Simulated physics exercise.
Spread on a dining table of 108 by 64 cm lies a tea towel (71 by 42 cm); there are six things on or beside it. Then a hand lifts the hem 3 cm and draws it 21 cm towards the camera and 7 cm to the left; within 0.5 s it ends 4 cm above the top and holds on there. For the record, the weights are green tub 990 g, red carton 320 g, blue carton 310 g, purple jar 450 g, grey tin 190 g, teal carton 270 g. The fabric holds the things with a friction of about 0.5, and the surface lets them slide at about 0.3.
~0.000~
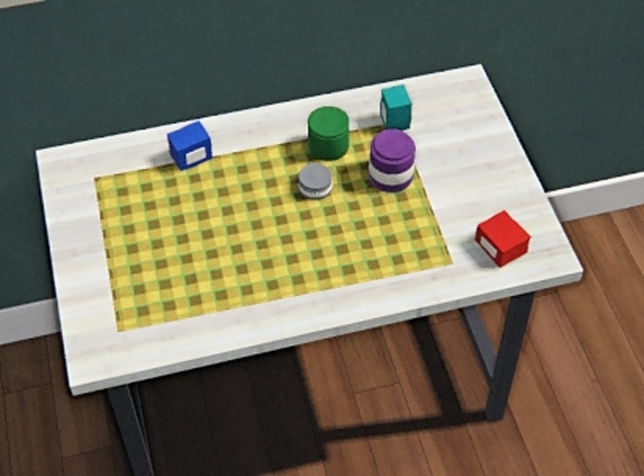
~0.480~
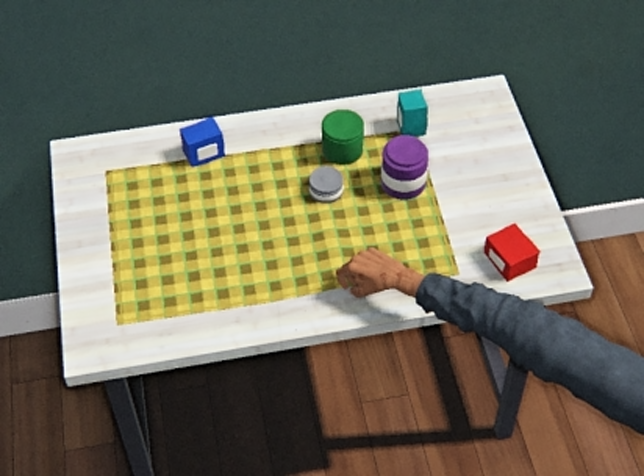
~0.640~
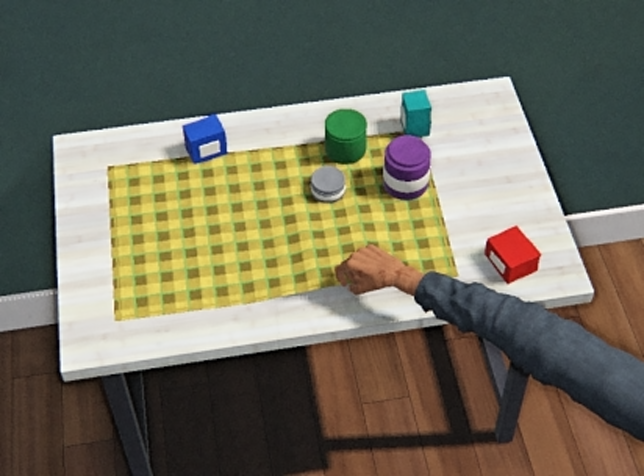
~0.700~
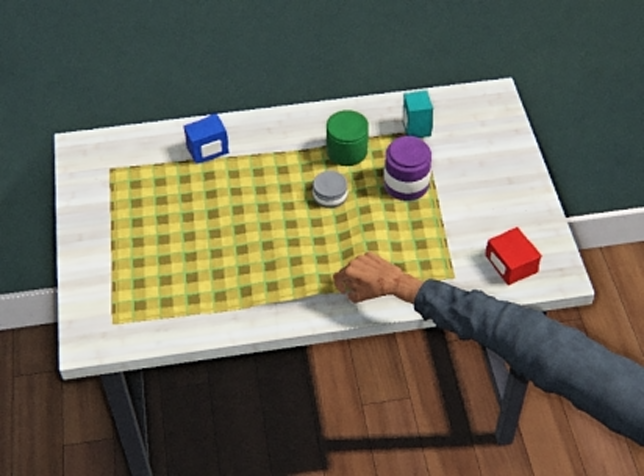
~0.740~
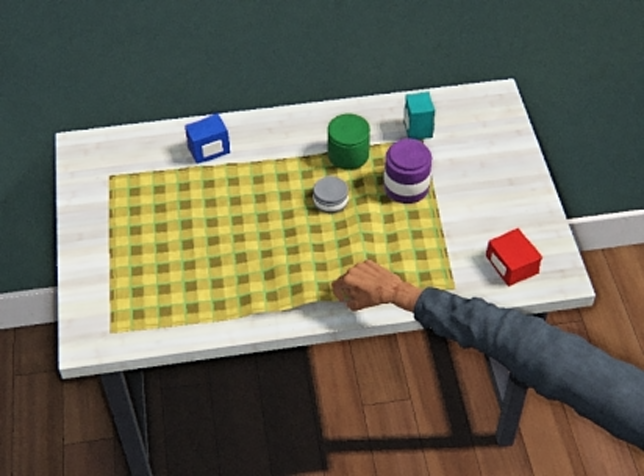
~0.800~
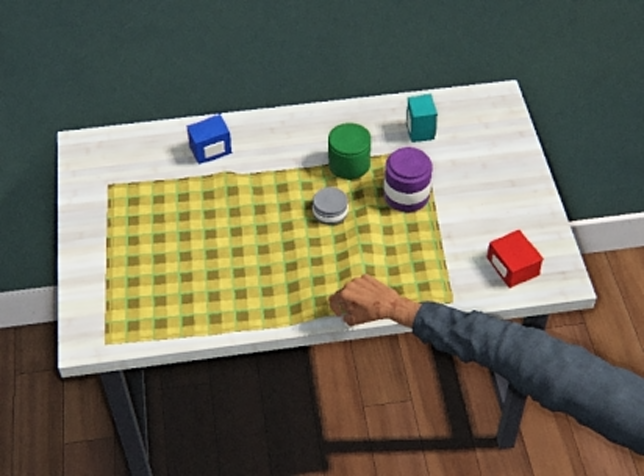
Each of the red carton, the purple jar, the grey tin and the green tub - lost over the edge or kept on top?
I'd say the red carton does not leave; I'd say the purple jar does not leave; I'd say the grey tin does not leave; I'd say the green tub does not leave.
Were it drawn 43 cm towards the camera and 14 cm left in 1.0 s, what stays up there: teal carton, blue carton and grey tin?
So the teal carton does not fall, the blue carton does not fall, and the grey tin comes down.
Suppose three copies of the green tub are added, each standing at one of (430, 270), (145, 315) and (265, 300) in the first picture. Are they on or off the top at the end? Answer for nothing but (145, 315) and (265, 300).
Log, listed order - kept / lost.
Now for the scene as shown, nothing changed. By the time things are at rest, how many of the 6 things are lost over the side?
All told, 0.
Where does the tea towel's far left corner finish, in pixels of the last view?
Around pixel (82, 263).
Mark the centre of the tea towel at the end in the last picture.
Roughly at (265, 318) in the last picture.
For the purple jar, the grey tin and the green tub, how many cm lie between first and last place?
For the purple jar it is 20 cm, for the grey tin 25 cm and for the green tub 25 cm.
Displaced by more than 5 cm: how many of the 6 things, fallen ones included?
It adds up to 3.
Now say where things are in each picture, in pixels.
In the first frame, red carton (504, 230); purple jar (393, 143); grey tin (315, 176); green tub (329, 120); tea towel corners (118, 332) (94, 178) (453, 264).
In the second frame, teal carton (413, 100); tea towel corners (117, 326) (106, 171); grip (348, 287).
In the third frame, tea towel corners (115, 321) (108, 167); grip (347, 284).
In the fourth frame, green tub (347, 125); grey tin (330, 183); tea towel corners (112, 325) (110, 169); grip (345, 292).
In the fifth frame, purple jar (409, 153); green tub (349, 128); grey tin (331, 189); tea towel corners (111, 333) (109, 176); grip (344, 299).
In the sixth frame, red carton (516, 250); purple jar (409, 161); grey tin (330, 200); green tub (350, 138); tea towel corners (105, 345) (108, 185) (453, 303); grip (341, 314).
After 0.88 s, 90 % of the tea towel is still over the top; grey tin 11 cm off its start, green tub 9 cm off its start, purple jar 8 cm off its start.
After 0.96 s, 80 % of the tea towel is still over the top; grey tin 16 cm off its start, green tub 15 cm off its start, purple jar 13 cm off its start.
After 1.04 s, 70 % of the tea towel is still over the top; grey tin 21 cm off its start at (318, 255), green tub 19 cm off its start at (341, 190), purple jar 18 cm off its start at (402, 218).
After 1.12 s, 65 % of the tea towel is still over the top; grey tin 24 cm off its start, green tub 22 cm off its start, purple jar 21 cm off its start.
After 2.72 s, 60 % of the tea towel is still over the top; grey tin 25 cm off its start at (318, 272), green tub 23 cm off its start at (339, 202), purple jar 22 cm off its start at (401, 230), red carton 0 cm off its start at (516, 250).
